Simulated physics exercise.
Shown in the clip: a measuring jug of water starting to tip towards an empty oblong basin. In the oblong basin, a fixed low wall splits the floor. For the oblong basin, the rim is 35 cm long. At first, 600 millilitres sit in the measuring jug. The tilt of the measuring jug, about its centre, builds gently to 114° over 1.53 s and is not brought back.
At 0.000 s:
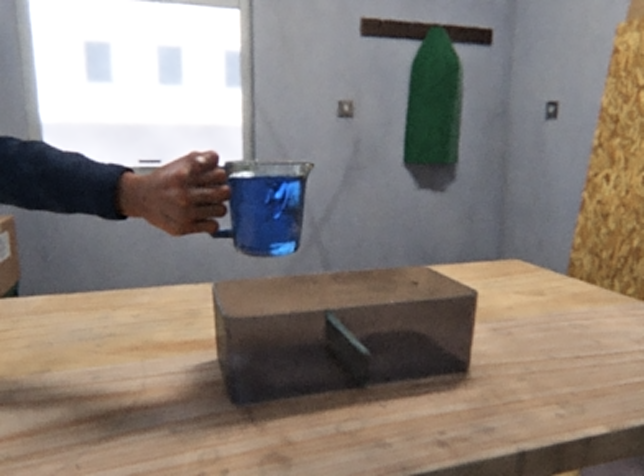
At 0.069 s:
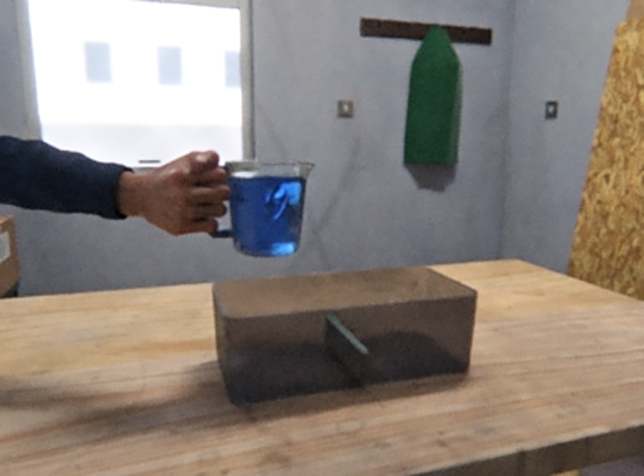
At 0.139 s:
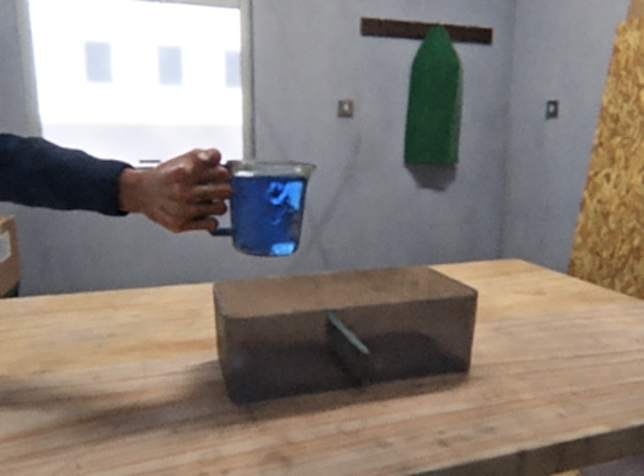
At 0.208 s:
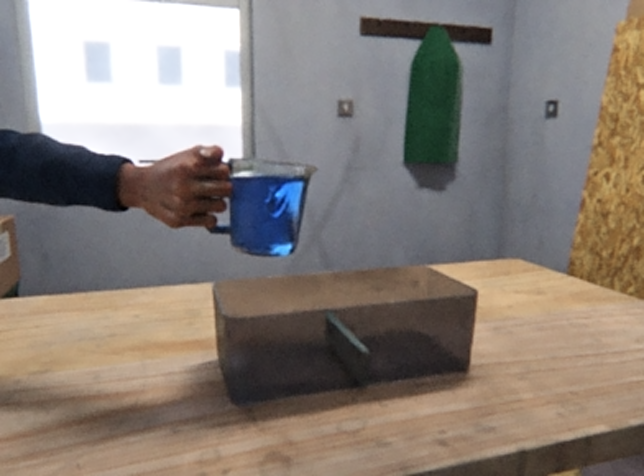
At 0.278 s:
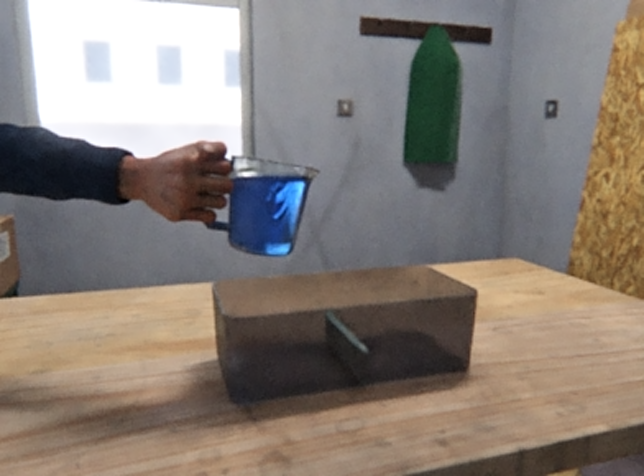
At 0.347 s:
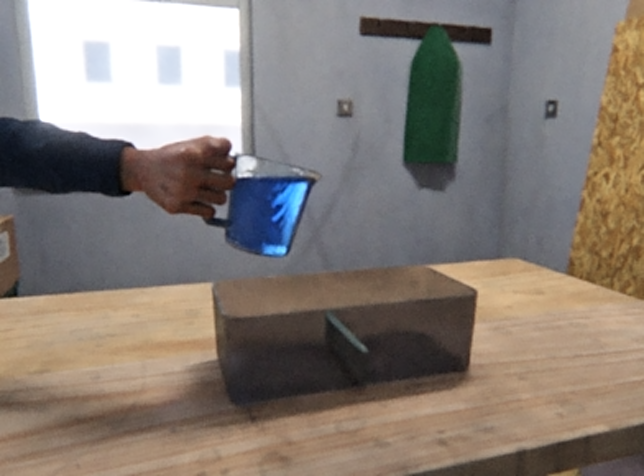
The footage shows a hand in a dark sleeve holding a clear measuring jug of blue liquid above an oblong basin on a wooden table, keeping it nearly level at first, then gradually tilting it slightly to the right.
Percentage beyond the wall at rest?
78 per cent.
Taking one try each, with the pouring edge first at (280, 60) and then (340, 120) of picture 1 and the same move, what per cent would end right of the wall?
It comes to 70 per cent, and then 95 per cent.
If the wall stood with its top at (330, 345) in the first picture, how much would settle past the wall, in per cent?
In that case, some 90 percent.
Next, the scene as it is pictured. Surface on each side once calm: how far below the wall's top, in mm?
The left comes to roughly 40 mm and the right to roughly 26 mm.
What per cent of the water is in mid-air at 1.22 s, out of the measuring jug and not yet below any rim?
Around 10 percent of the liquid.
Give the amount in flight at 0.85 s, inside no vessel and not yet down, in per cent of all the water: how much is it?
Some 16 per cent.
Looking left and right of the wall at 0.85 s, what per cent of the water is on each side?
I'd say some 0 in a hundred on the left and 12 on the right.
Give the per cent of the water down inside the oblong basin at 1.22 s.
Value: Approx. 74 %.
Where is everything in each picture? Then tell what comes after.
The first picture shows tilt 0°; pouring edge (314, 163); surface from (228, 175) to (303, 175); the oblong basin's rim runs from (218, 300) to (450, 280); the wall's top is at (345, 333).
The second picture shows tilt 1°; pouring edge (314, 164); surface from (228, 176) to (302, 175).
The third picture shows tilt 2°; pouring edge (316, 165); surface from (230, 176) to (303, 175).
The fourth picture shows tilt 5°; pouring edge (317, 167); surface from (230, 175) to (306, 176).
The fifth picture shows tilt 9°; pouring edge (319, 171); surface from (232, 176) to (308, 175).
The sixth picture shows tilt 14°; pouring edge (321, 175); surface from (234, 178) to (312, 176).
After 0.85 s the tilt is 67° and 72 per cent is still to pour, 0 is left of the wall and 12 right of it.
After 1.22 s the tilt is 103° and 14 per cent is still to pour, 6 is left of the wall and 69 right of it.
After 1.61 s the tilt is 114° and 0 per cent is still to pour, 21 is left of the wall and 78 right of it.
After 2.03 s the tilt is 114° and 0 per cent is still to pour, 21 is left of the wall and 78 right of it.
In the end 21 per cent lies left of the wall, 78 right of it and 1 outside.
